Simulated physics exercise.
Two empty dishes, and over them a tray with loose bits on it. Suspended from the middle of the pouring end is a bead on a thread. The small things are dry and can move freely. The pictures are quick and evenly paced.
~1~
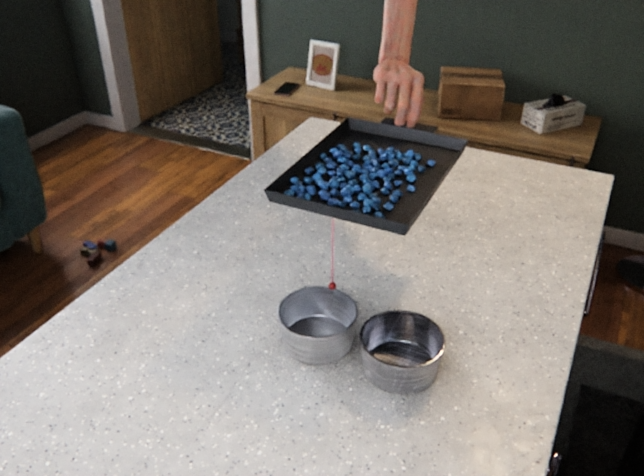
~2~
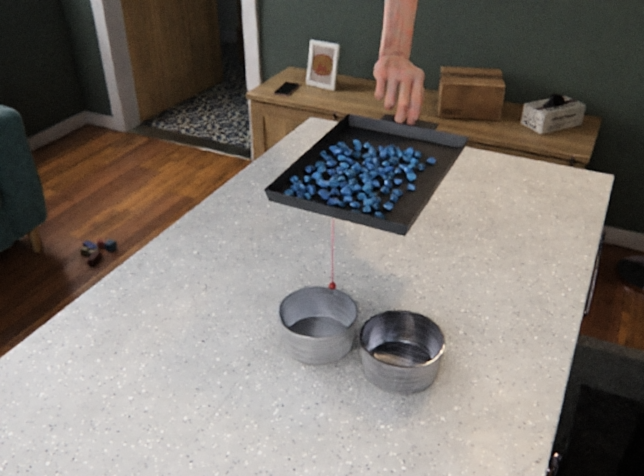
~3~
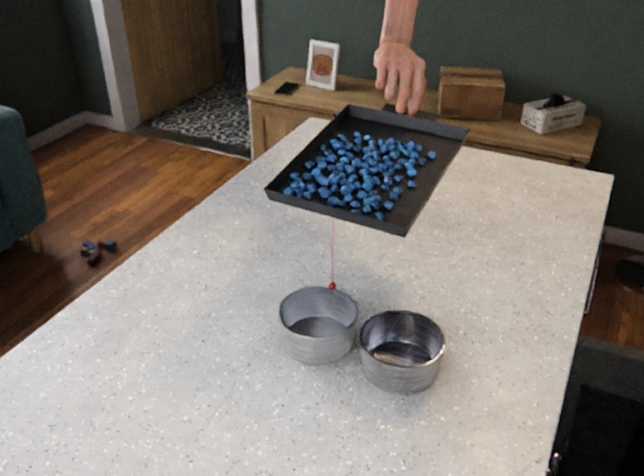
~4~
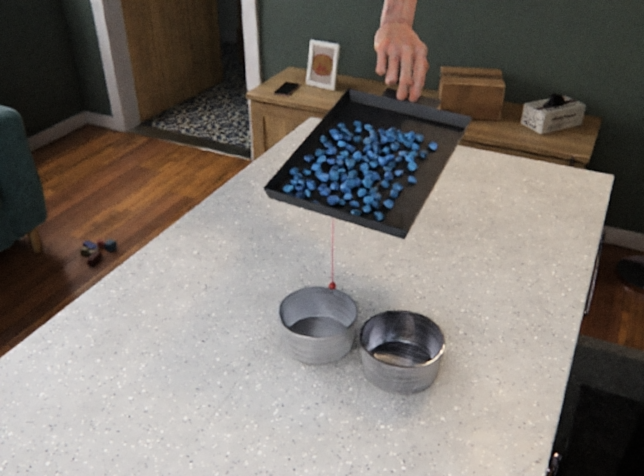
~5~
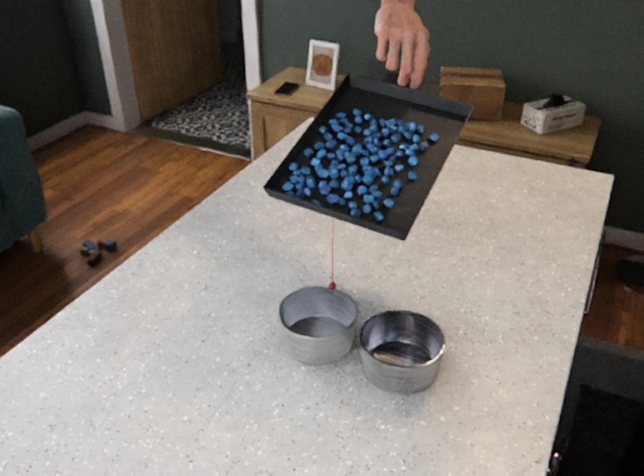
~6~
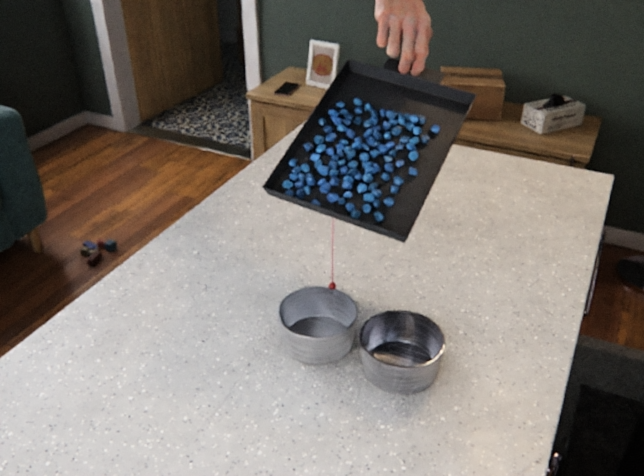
In a living room, a hand holds a dark tray of blue stones level above two empty metal dishes on a pale speckled countertop, a red bead hanging from its near edge. The hand then raises the far end, steadily tilting the tray toward the dishes, its near edge dipping slightly rightward.
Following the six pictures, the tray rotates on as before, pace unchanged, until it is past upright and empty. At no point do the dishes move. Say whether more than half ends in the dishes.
Well, most of it stays in the dishes by the end.
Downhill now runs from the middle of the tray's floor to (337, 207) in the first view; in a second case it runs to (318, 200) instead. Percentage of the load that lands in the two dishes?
That comes to 50 per cent the first time and 30 per cent the second.
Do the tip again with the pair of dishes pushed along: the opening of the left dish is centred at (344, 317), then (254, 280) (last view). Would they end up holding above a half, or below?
Result - try one, past the halfway mark; try two, below the halfway mark.
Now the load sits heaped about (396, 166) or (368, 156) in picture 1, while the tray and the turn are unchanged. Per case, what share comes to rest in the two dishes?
You'd get 70 % the first time and 70 % the second.
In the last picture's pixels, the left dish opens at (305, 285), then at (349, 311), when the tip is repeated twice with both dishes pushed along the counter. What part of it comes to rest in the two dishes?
Around 50 and around 60 per cent, in that order.
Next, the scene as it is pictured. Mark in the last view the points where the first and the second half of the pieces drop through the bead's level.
About (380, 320) to begin with, then about (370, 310).
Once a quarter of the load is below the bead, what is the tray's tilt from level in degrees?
85° or so.
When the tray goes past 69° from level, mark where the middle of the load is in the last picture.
Centre estimate: (364, 212).
Shortly afterwards, tray tipped steeply; all but a few on the tray; a little in the air.
Next, tray tipped past a quarter turn; a little on the tray; near a third in the right dish; a little in the left dish; a little outside both; near a quarter in the air.
Some moments later, tray tipped past a quarter turn; near half in the right dish; near a quarter in the left dish; near a quarter outside both.
In the end, tray tipped past a quarter turn; near half in the right dish; near a quarter in the left dish; near a quarter outside both.
